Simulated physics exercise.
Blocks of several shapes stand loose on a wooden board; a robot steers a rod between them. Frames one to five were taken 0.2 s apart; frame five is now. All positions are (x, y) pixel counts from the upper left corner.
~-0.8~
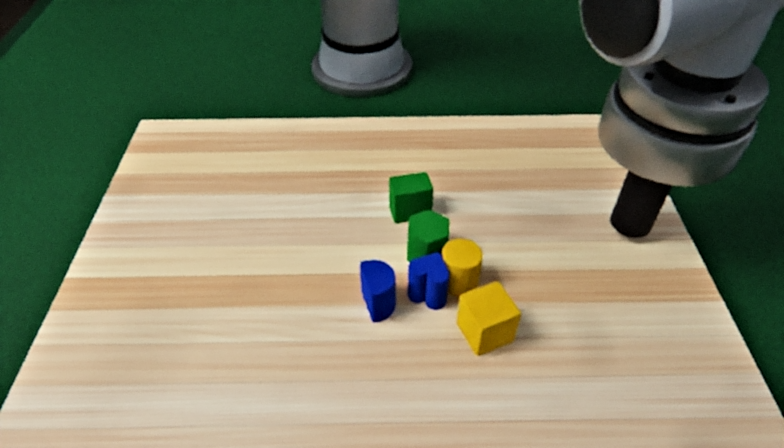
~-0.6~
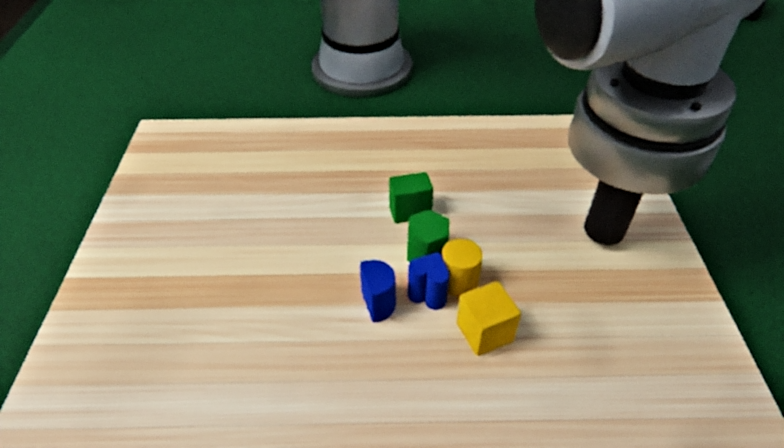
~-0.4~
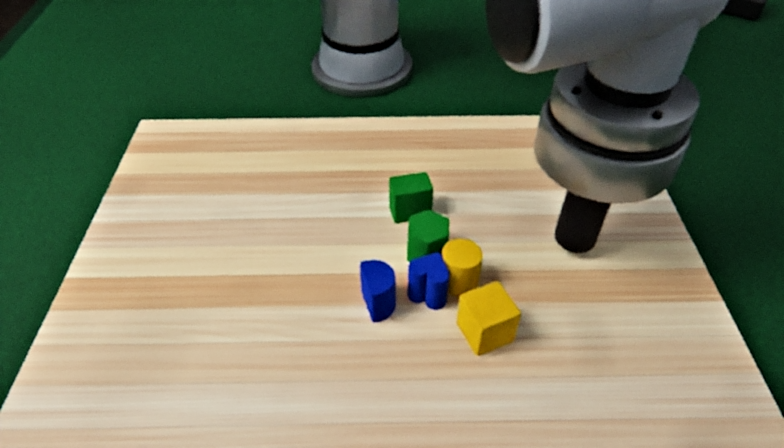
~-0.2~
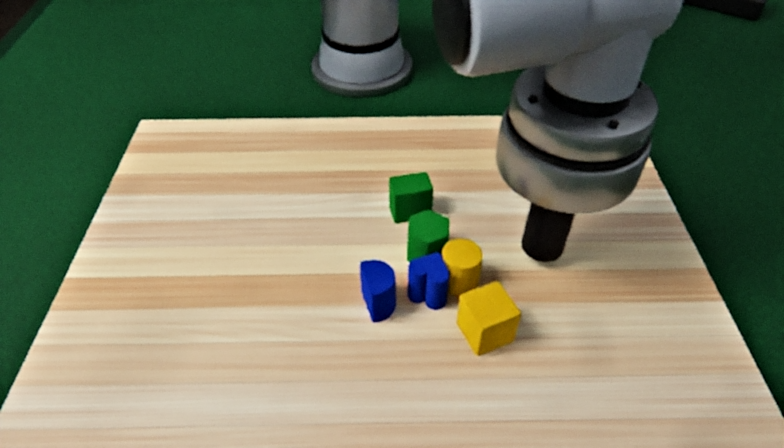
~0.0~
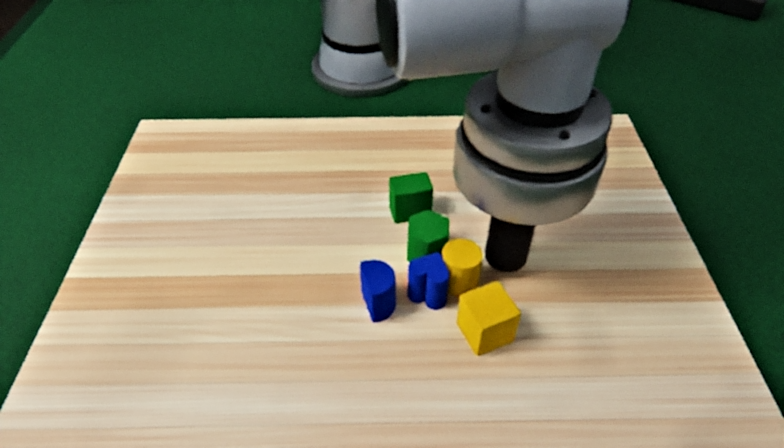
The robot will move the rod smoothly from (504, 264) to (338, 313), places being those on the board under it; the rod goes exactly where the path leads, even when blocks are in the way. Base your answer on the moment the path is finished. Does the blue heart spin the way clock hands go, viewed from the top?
No, that is not what happens.
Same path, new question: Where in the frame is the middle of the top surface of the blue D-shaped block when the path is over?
It sits at (294, 295).
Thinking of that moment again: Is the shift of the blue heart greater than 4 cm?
Short answer: Yes.
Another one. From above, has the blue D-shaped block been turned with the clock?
In short: Yes.
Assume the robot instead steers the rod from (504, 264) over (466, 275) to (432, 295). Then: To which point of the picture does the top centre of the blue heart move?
Around (371, 309).
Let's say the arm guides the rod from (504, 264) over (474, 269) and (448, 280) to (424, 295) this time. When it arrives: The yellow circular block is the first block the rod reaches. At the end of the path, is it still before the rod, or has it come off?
In front, still.
On the path given first. One third of the way, rod at (452, 272); blue D-shaped block at (361, 279), turned 45° clockwise; green hexagon at (424, 224); blue heart at (393, 290), turned 40° anticlockwise; yellow circular block at (417, 267).
Two thirds of the way, rod at (395, 288); blue D-shaped block at (323, 288), turned 100° clockwise; green hexagon at (421, 224), turned 20° clockwise; blue heart at (362, 327), turned 70° anticlockwise; yellow circular block at (365, 295).
At the end, rod at (338, 305); blue D-shaped block at (294, 295), turned 155° clockwise; green hexagon at (421, 224), turned 20° clockwise; blue heart at (356, 344), turned 110° anticlockwise; yellow circular block at (324, 322).
